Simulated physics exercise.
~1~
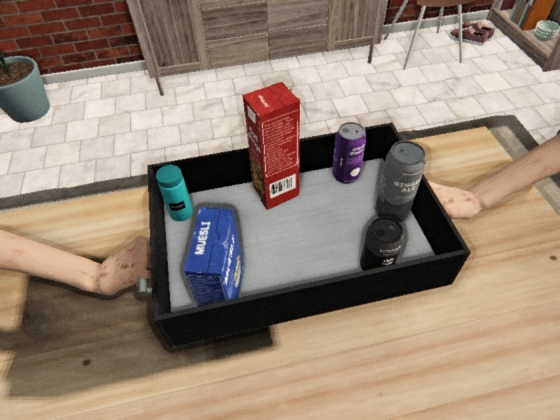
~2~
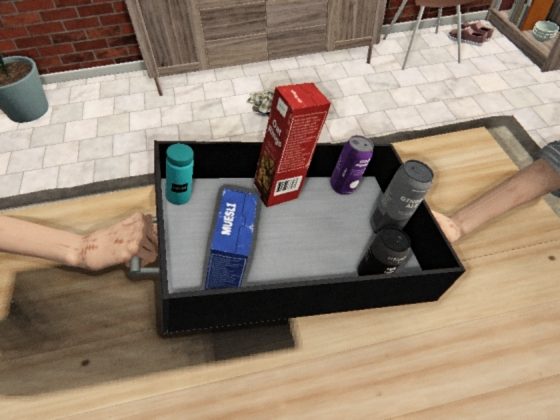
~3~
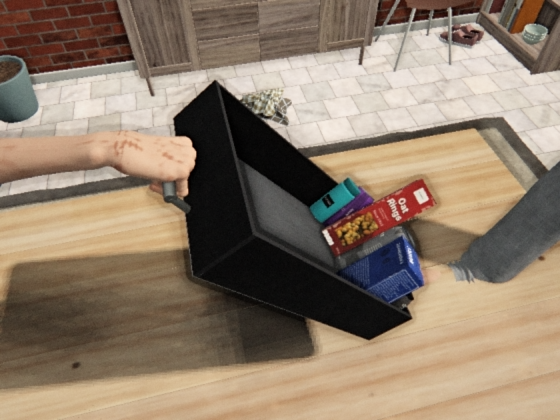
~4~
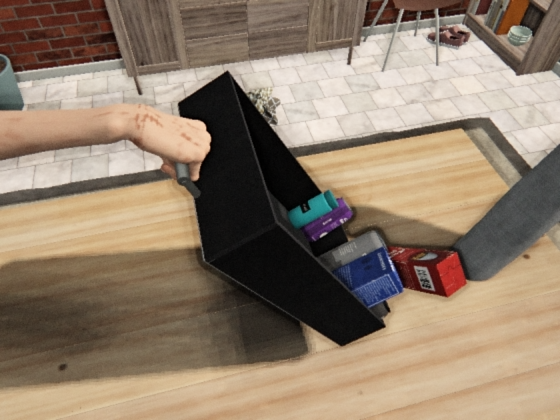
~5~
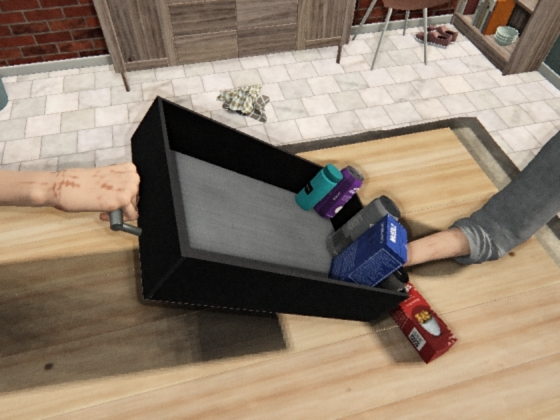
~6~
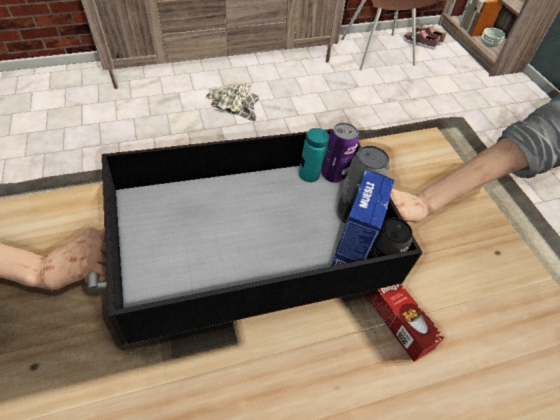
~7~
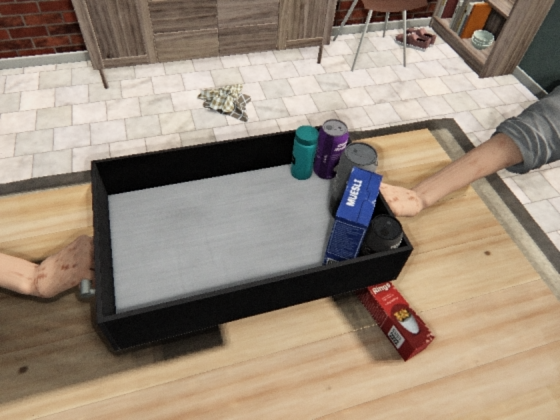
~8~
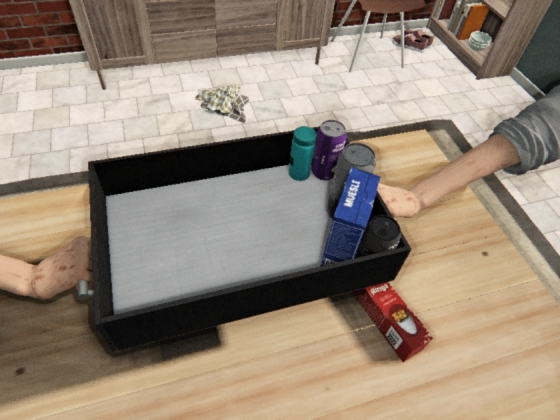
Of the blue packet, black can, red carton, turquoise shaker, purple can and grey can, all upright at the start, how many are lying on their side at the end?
One of them is lying on its side at the end, the red carton, which rests on the table outside the crate.
